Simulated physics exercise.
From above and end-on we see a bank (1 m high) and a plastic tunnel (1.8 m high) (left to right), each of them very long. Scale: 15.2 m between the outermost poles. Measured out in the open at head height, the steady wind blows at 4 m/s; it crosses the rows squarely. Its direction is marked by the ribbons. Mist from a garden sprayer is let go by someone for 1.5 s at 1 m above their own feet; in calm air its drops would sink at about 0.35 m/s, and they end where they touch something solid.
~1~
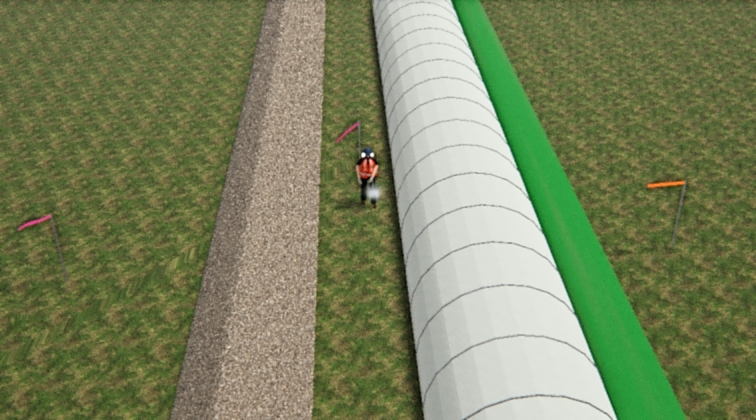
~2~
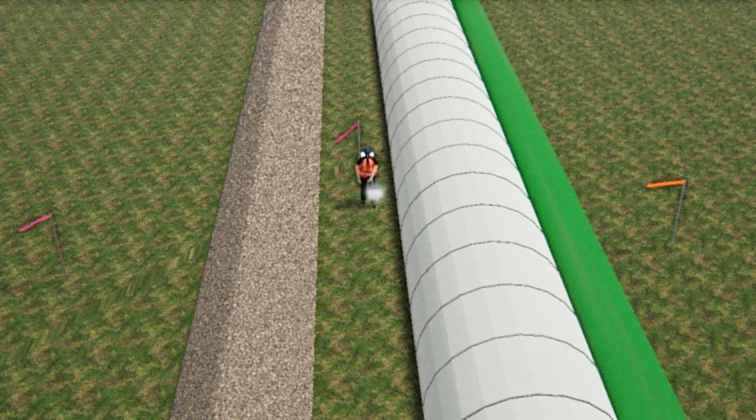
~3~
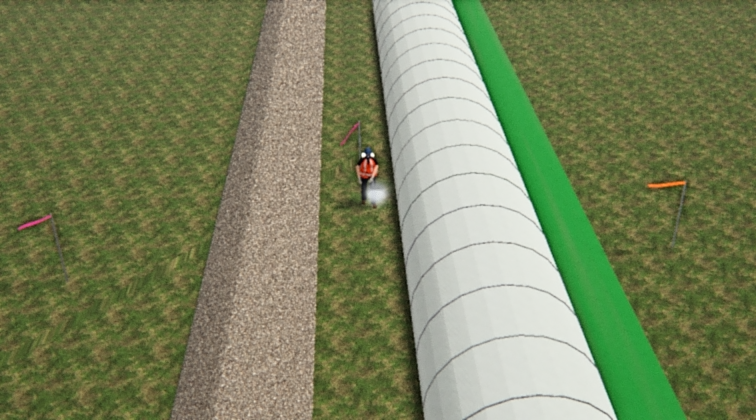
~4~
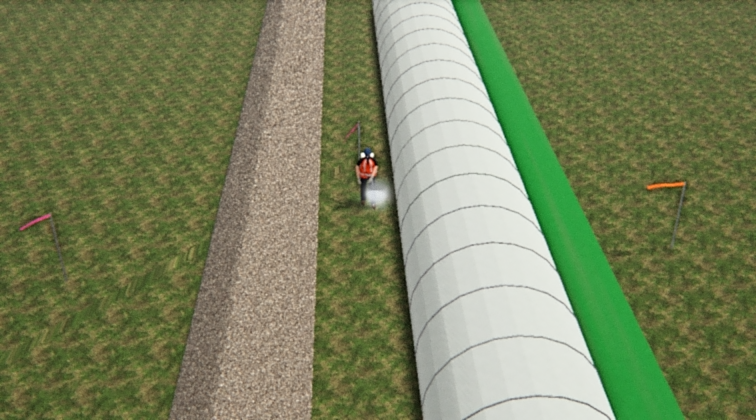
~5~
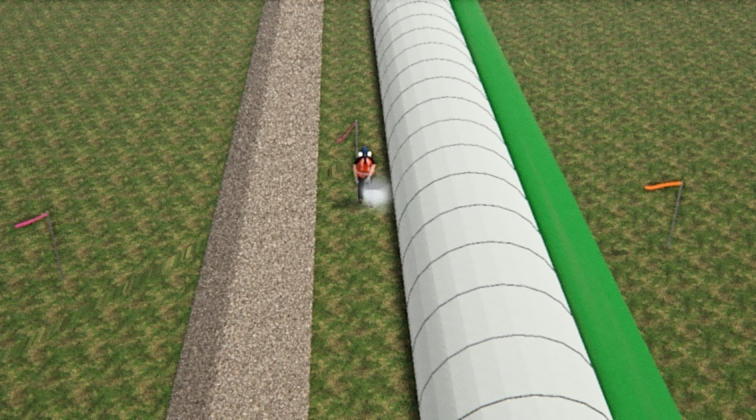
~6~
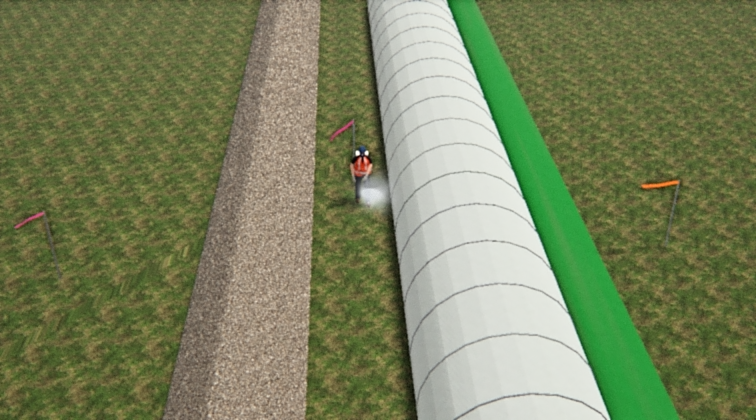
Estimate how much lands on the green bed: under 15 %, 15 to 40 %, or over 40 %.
I would say not even 15 % lands there.
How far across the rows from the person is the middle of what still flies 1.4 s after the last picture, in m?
I'd put it at close to 0.5 metres.
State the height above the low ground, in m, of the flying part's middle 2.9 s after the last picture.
About 1.0 m high.
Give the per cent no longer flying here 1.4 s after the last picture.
Roughly 4 in a hundred.
Then, 1.4 s after the last picture, 0 % lies on the green bed; 4 % has touched down or left; the middle of what still flies is 1.0 m above the low ground, near (380, 190).
Then, 2.9 s after the last picture, 0 % lies on the green bed; 27 % has touched down or left; the middle of what still flies is 1.1 m above the low ground, near (383, 187).
Then, 6.9 s after the last picture, 0 % lies on the green bed; 73 % has touched down or left; the middle of what still flies is 1.1 m above the low ground, near (369, 186).
Then, 18.9 s after the last picture, 0 % lies on the green bed; 98 % has touched down or left.
Then, 43.9 s after the last picture, 0 % lies on the green bed; 100 % has touched down or left.
